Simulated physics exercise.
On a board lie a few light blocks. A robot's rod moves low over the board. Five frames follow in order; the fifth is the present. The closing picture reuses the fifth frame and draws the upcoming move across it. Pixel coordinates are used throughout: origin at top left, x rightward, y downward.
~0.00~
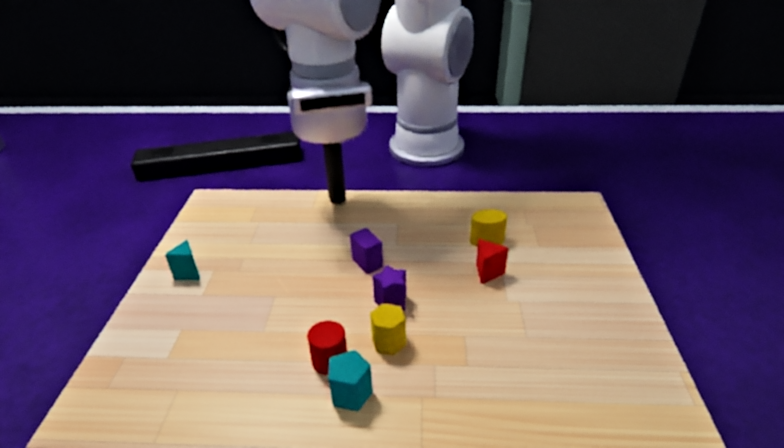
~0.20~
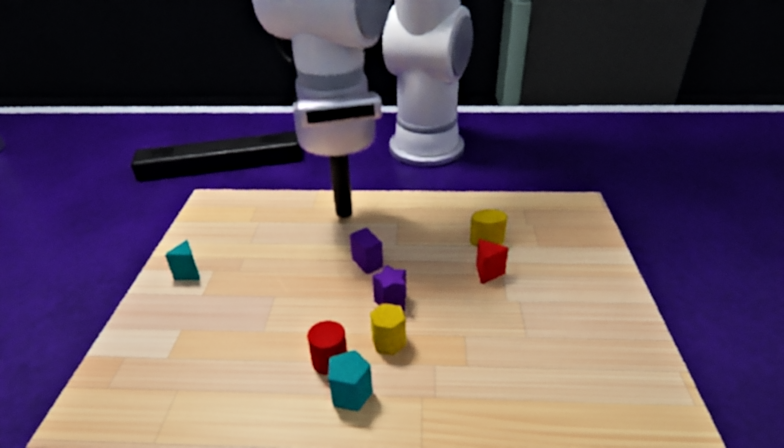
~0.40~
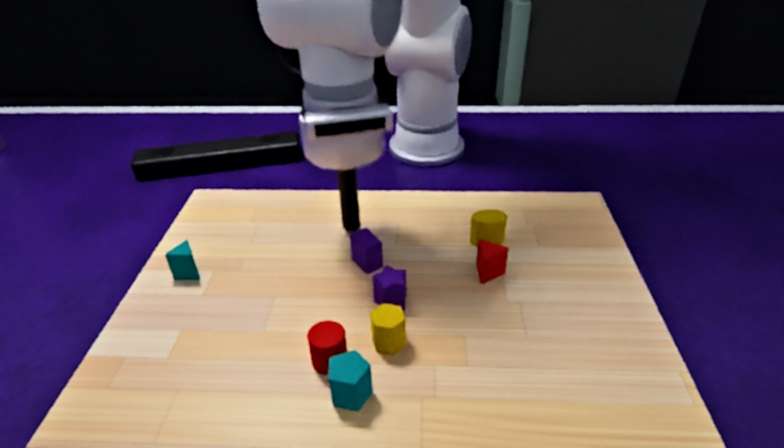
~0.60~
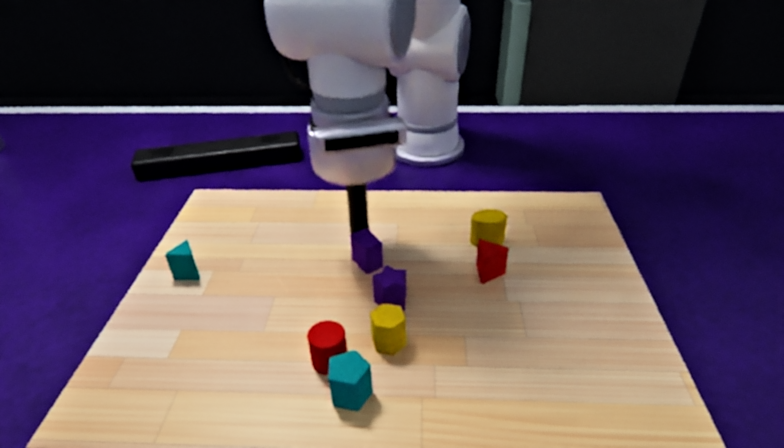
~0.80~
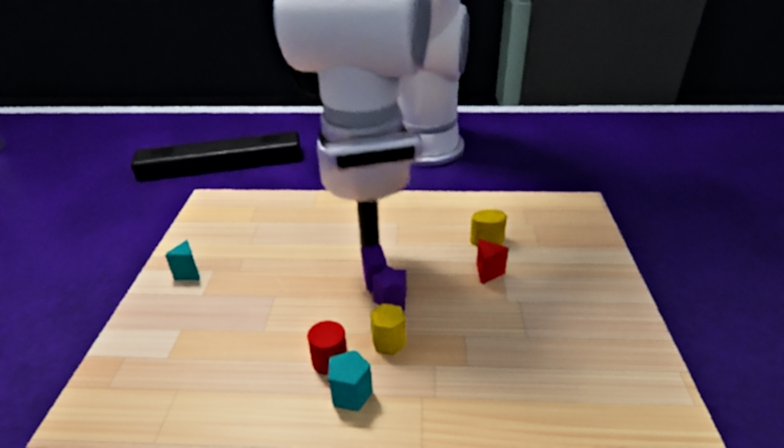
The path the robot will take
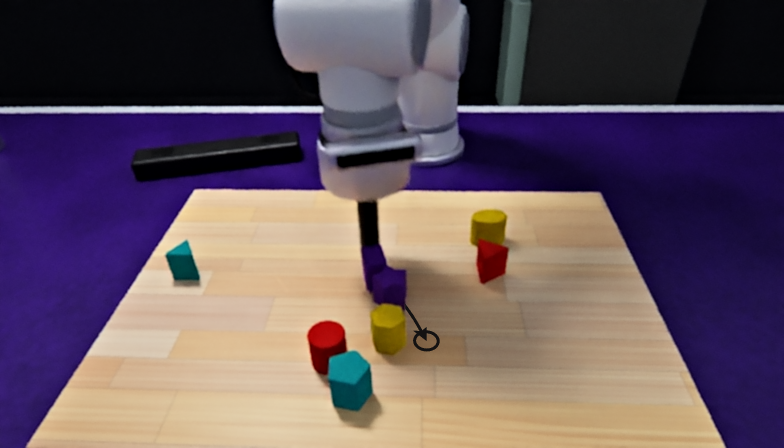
A robot arm's rod moves toward the viewer over a wooden board, nudging a purple block up against the purple star.
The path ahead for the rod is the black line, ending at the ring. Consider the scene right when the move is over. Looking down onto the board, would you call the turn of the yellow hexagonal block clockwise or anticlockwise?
Spin direction: Clockwise.
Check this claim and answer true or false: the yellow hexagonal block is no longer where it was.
True
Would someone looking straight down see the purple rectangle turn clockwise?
In short: Yes.
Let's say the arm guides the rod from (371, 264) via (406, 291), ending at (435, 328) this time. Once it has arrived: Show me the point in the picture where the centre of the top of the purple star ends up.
It is going to be at (396, 296).
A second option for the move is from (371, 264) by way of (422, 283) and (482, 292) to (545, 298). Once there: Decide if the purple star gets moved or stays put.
Somewhere new.
The line goes from (371, 264) by way of (399, 298) to (426, 341).
The first path, step by step. One third of the way, rod at (389, 280); purple rectangle at (391, 279); yellow hexagonal block at (388, 320); purple star at (403, 300), turned 35° clockwise.
Two thirds of the way, rod at (409, 305); purple rectangle at (406, 305), turned 25° clockwise; yellow hexagonal block at (385, 350), turned 15° clockwise; purple star at (408, 331), turned 55° clockwise.
At the end, rod at (427, 334); turquoise pentagonal block at (343, 373), turned 30° clockwise; purple rectangle at (422, 337), turned 30° clockwise; yellow hexagonal block at (383, 378), turned 55° clockwise; purple star at (421, 367), turned 60° clockwise.
